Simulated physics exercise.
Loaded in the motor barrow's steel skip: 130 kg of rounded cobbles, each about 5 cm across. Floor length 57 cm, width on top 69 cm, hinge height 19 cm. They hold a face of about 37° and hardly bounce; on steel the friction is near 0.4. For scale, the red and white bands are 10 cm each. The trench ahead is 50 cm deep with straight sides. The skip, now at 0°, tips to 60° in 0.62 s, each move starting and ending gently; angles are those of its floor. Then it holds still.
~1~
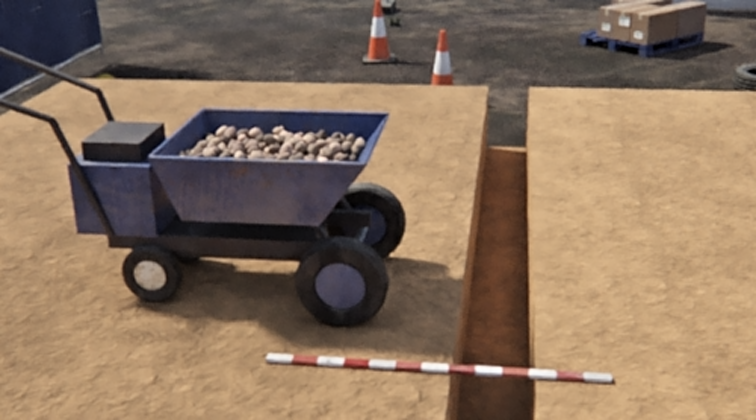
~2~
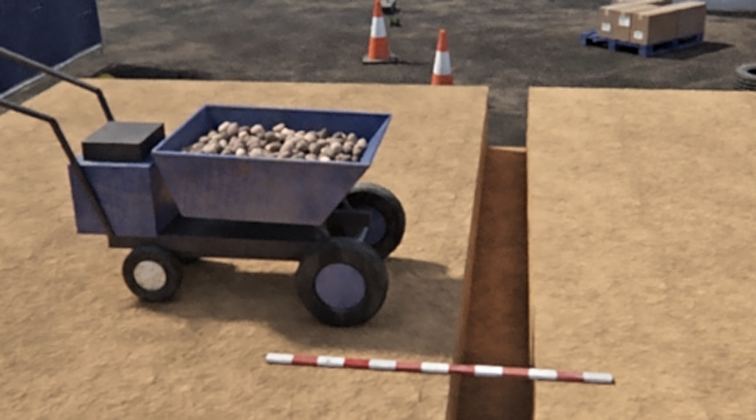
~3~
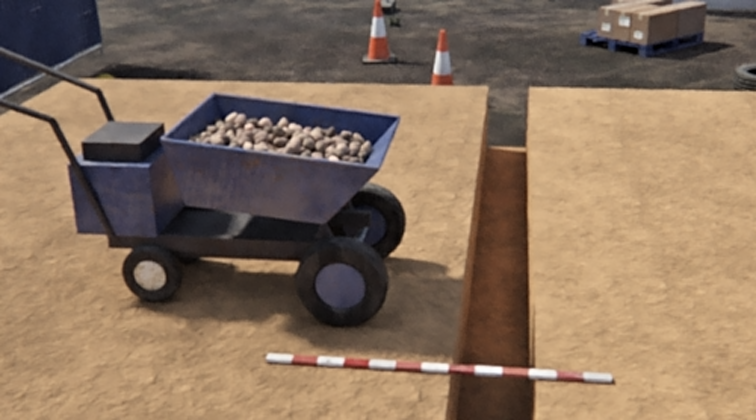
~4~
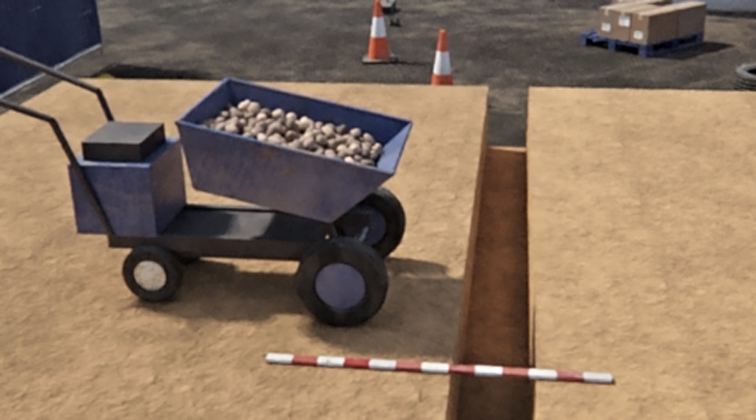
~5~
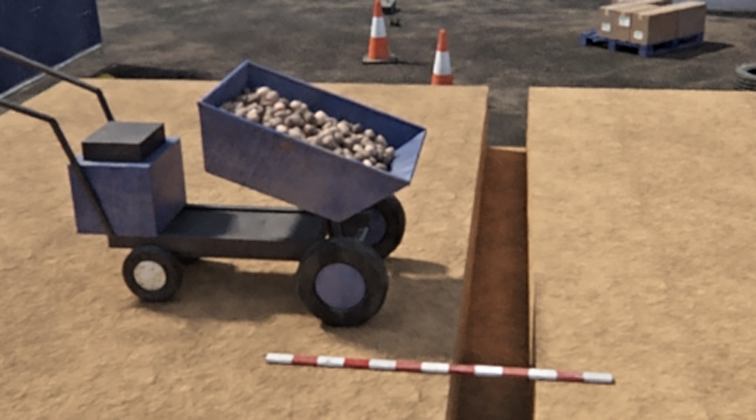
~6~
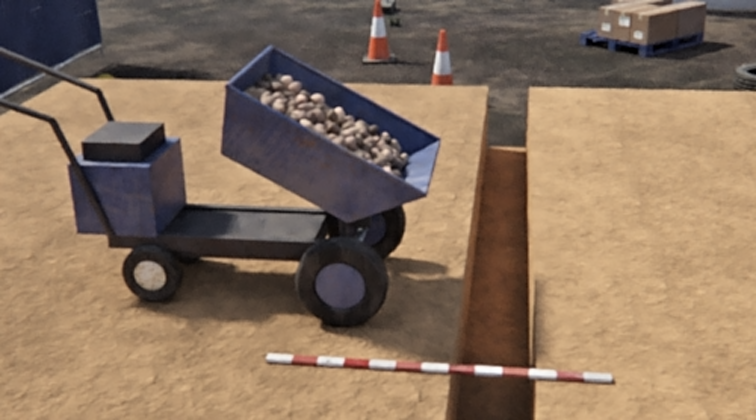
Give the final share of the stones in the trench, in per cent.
Some 38 per cent of it.
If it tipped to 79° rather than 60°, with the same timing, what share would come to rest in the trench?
It would be near 45 per cent.
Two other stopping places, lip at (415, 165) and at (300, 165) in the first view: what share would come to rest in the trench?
About 15 and 55 per cent.
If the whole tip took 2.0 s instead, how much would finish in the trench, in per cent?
Then about 60 per cent.
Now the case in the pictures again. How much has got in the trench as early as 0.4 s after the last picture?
Some 10 per cent.
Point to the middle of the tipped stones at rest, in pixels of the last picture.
Around (530, 295).
Then, 0.2 s after the last picture the floor is at 50°, 100 % in the skip; the foremost stones are at (434, 204).
Then, 0.4 s after the last picture the floor is at 60°, 90 % in the skip, 10 % in the trench; the foremost stones are at (525, 266).
Then, 0.8 s after the last picture the floor is at 60°, 42 % in the skip, 22 % in the trench, 35 % past the trench; the foremost stones are at (691, 321).
Then, 2.7 s after the last picture the floor is at 60°, 24 % in the skip, 38 % in the trench, 38 % past the trench; the foremost stones are past the picture's edge.
